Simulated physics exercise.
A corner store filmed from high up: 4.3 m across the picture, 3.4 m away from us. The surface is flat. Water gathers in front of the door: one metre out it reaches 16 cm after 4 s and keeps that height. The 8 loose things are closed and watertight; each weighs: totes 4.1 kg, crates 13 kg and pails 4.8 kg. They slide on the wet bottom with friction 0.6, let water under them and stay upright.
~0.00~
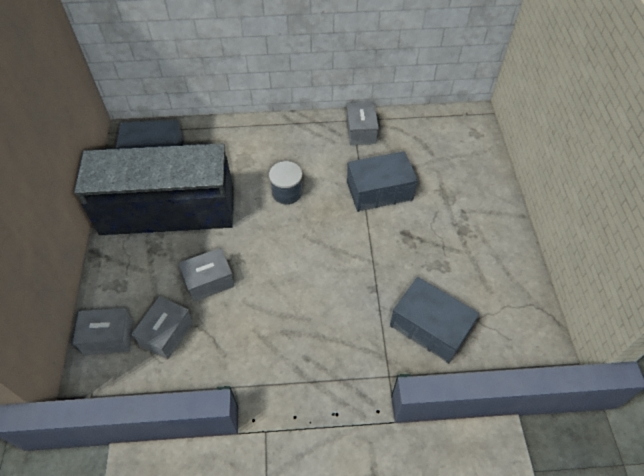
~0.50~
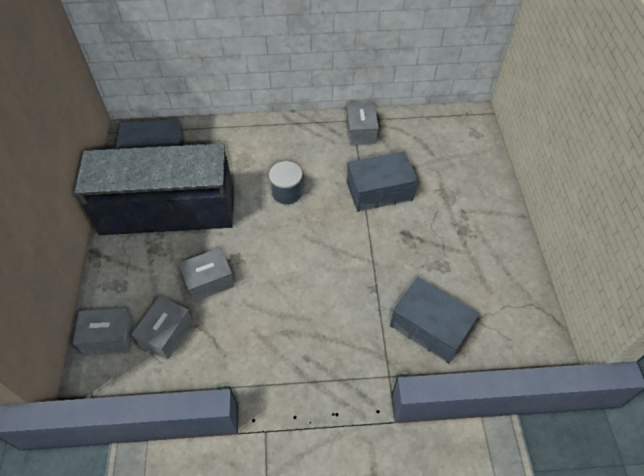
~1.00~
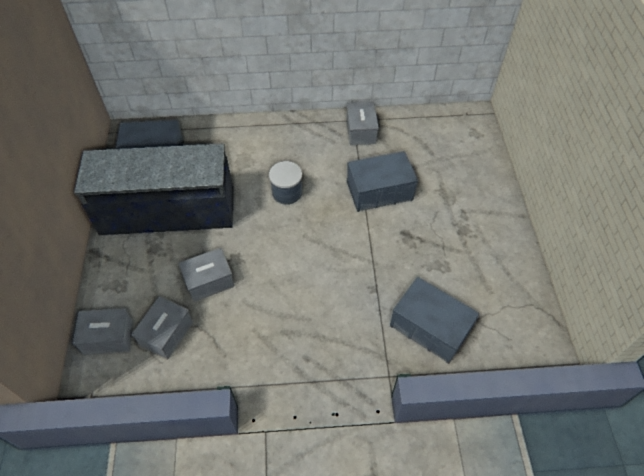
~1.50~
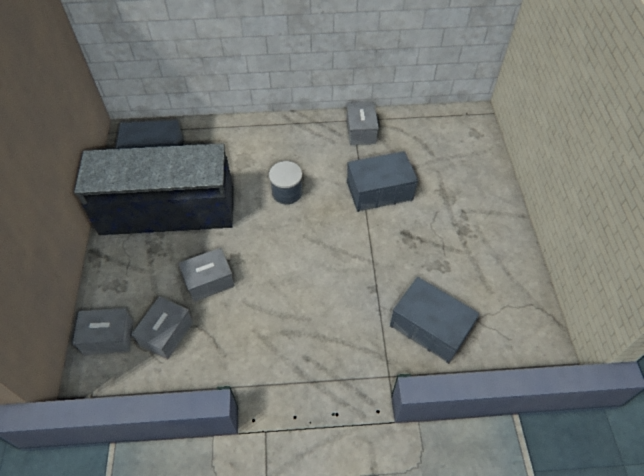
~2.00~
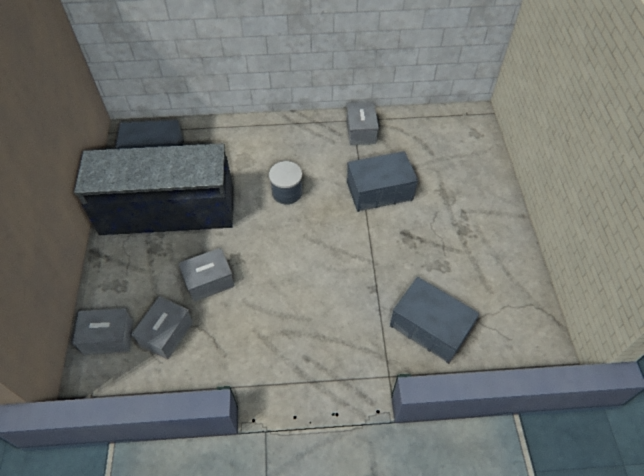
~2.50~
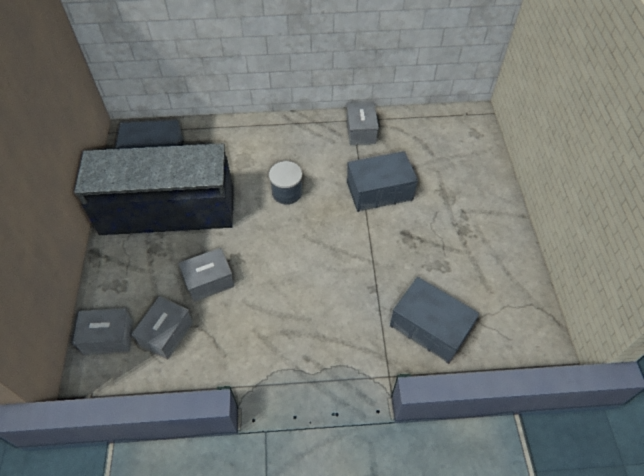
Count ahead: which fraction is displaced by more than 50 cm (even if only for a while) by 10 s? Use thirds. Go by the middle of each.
Share: From one to two thirds.
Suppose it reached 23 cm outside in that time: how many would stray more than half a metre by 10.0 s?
Then 7.
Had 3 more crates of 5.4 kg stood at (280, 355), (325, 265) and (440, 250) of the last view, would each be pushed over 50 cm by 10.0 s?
In turn: Over, over, under.
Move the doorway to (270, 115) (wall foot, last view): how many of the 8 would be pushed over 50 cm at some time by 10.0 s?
In that case 2 of them.
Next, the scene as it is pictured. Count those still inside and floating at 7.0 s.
I count 1.
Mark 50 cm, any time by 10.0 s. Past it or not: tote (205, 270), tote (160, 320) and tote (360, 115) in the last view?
In that order: More, less, past it.
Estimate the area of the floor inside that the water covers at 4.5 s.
About 4.5 m2.
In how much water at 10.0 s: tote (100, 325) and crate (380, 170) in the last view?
About 5 and 7 cm.
After 3.5 s 0 of 8 are over 50 cm from their spots; 0 afloat.
After 4.5 s 0 of 8 are over 50 cm from their spots; 0 afloat.
After 7.0 s 2 of 8 are over 50 cm from their spots; 1 afloat.
After 10.0 s 5 of 8 are over 50 cm from their spots, and 5 have been at some point; 7 afloat.
